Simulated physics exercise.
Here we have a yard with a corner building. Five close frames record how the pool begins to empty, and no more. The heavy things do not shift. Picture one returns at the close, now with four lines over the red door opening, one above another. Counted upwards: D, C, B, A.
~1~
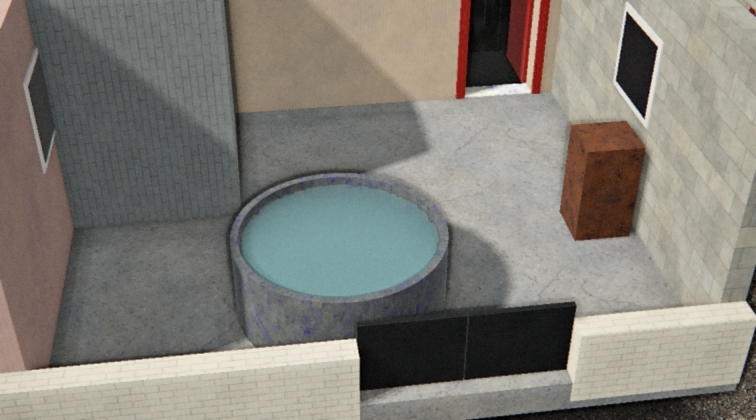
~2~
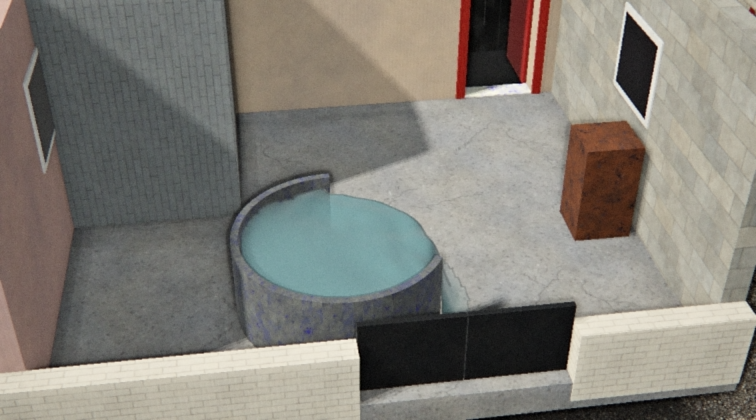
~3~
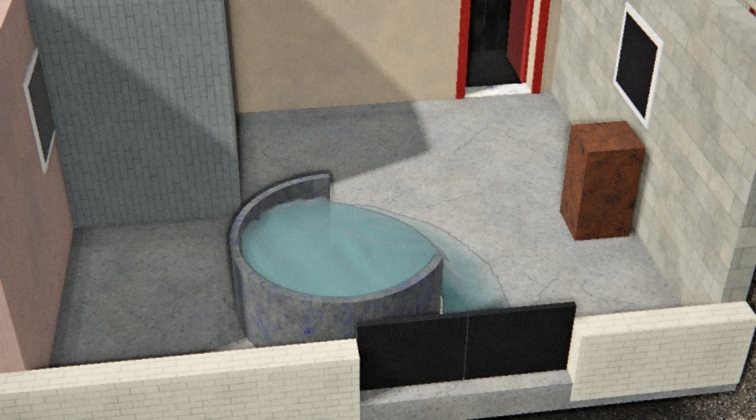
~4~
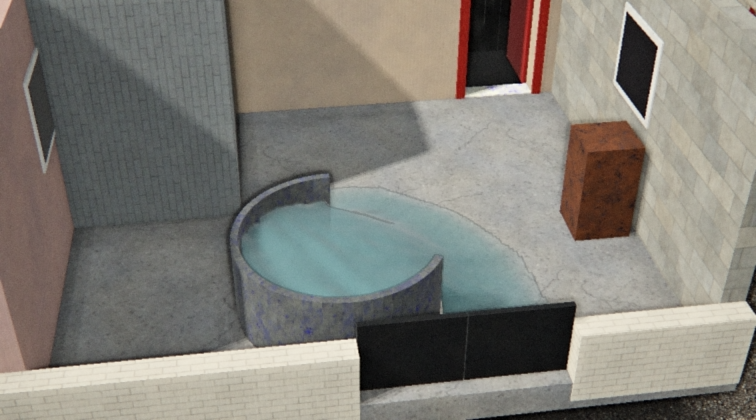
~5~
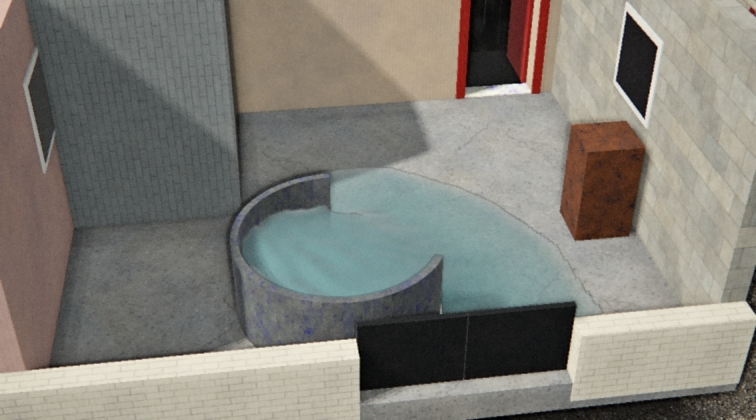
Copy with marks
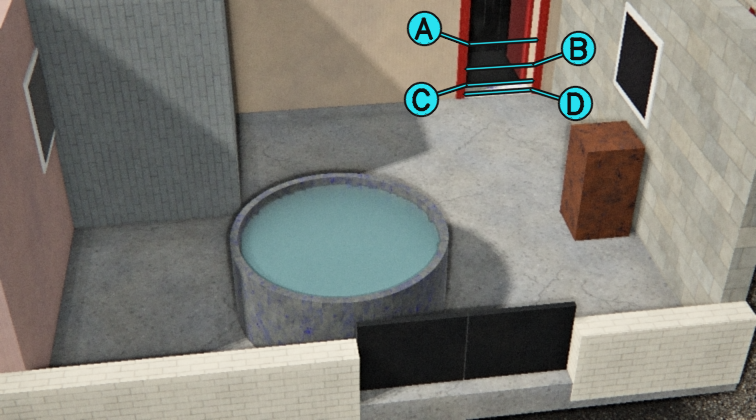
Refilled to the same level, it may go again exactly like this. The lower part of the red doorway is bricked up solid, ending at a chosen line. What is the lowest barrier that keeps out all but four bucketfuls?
B is the one.
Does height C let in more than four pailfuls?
Yes, that goes wrong.
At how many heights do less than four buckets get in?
Two of them.
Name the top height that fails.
That would be C.
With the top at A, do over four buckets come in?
No, not at all.
In cyan, A at (502, 42); B at (500, 66); C at (499, 83); D at (498, 91); from the bottom up D, C, B, A.
With A, nothing gets over.
With B, a splash gets over, under a bucket.
With C, about 11 bucketfuls get in.
With D, dozens of bucketfuls pour in.
